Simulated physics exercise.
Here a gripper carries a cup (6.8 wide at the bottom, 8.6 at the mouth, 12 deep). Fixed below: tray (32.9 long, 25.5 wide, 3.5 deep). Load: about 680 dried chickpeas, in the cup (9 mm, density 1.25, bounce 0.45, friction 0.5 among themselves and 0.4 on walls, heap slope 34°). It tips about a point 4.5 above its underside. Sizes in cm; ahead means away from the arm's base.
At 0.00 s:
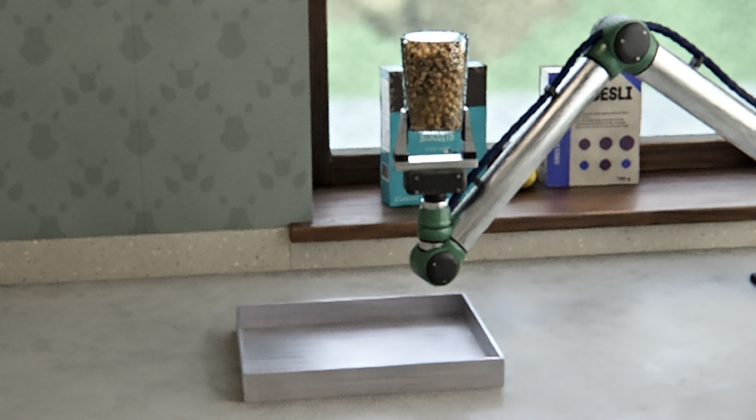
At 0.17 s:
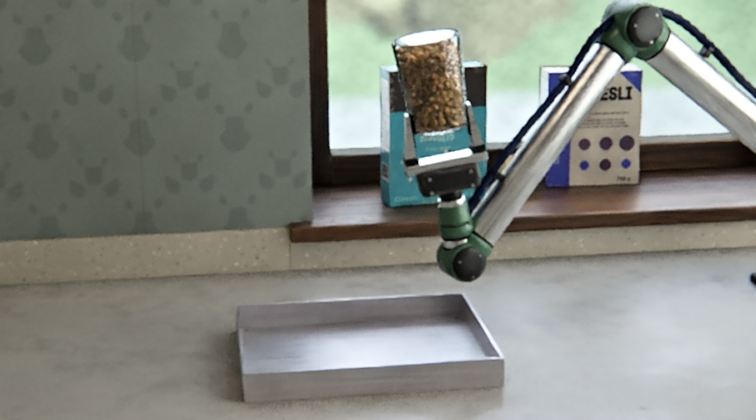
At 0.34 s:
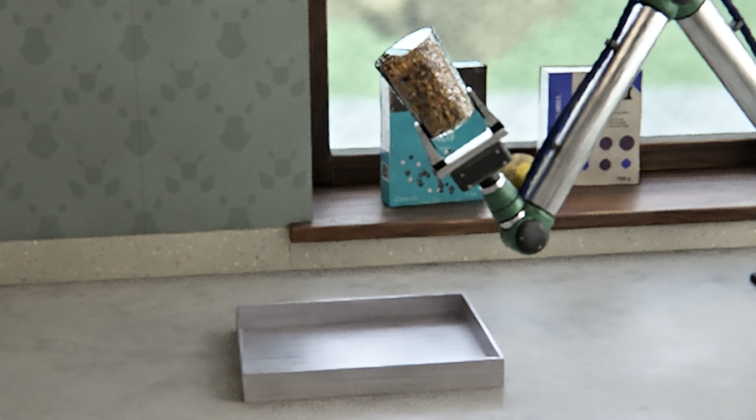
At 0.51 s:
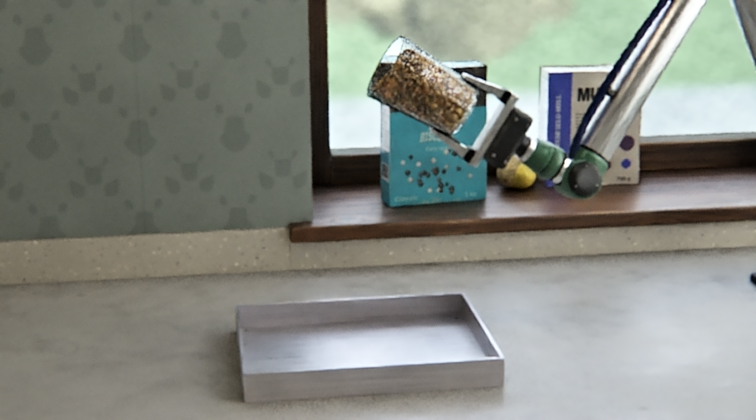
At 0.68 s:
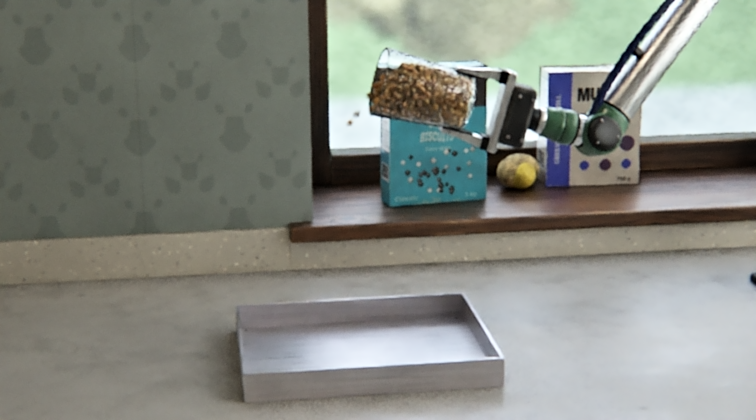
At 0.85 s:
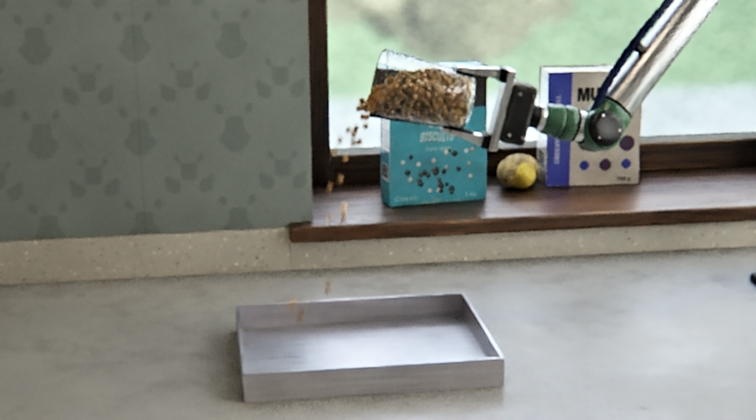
Kitchen counter by a window, a robotic arm tilting a clear cup of dried chickpeas leftward, a few dropping toward a grey tray.
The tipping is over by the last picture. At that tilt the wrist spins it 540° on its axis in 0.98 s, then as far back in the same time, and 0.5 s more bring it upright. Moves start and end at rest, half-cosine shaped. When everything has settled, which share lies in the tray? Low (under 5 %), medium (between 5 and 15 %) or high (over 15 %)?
A high share, over 15 %, ends in the tray.
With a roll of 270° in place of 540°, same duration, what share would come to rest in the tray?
In that case some 35 per cent.
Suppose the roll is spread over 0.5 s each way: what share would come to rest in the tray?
Then about 20 per cent.
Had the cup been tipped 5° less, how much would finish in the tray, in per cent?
It would be near 25 per cent.
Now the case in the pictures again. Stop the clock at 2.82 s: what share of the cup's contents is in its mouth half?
Some 35 per cent.
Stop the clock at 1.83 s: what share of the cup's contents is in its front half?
Some 55 per cent.
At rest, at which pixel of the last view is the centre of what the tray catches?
At about (302, 356).
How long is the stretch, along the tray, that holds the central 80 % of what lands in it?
Roughly 18 cm.
After 1.83 s, tipped 76°, highest piece 39 above the table; 509 in the cup, 144 in the tray, 1 on the table or floor, 25 in flight or on a rim.
After 2.82 s, tipped 76°, highest piece 39 above the table; 434 in the cup, 230 in the tray, 1 on the table or floor, 14 in flight or on a rim.
After 3.51 s, upright, highest piece 41 above the table; 422 in the cup, 256 in the tray, 1 on the table or floor.
After 4.21 s, upright, highest piece 41 above the table; 422 in the cup, 256 in the tray, 1 on the table or floor.
In the end, 422 in the cup, 256 in the tray, 1 on the table or floor. That is 38 % in the tray.
